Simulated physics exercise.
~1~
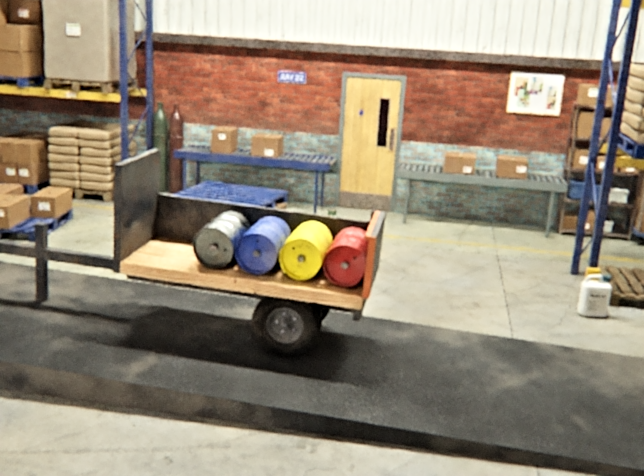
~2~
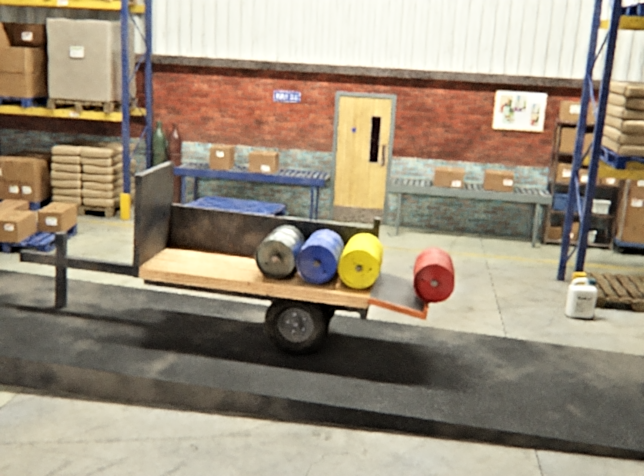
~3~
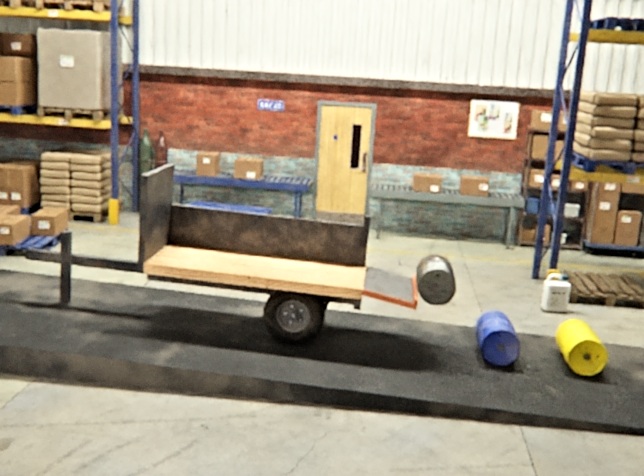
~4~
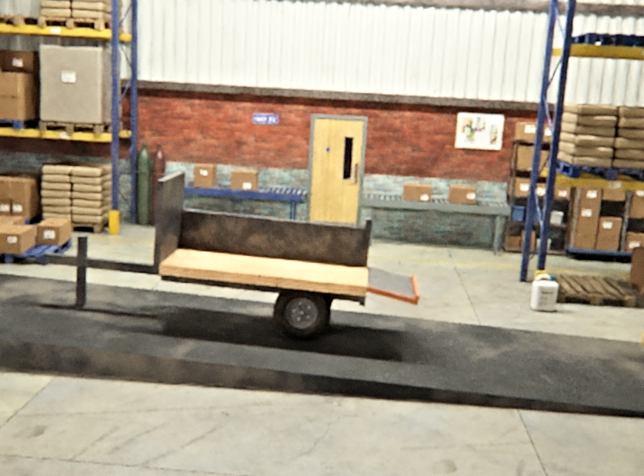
Four barrels, dark, blue, yellow and red, lay on a small trailer in a warehouse until its end gate dropped and they rolled right, red leading, then yellow, blue and the dark one, off the back, leaving the bed empty.
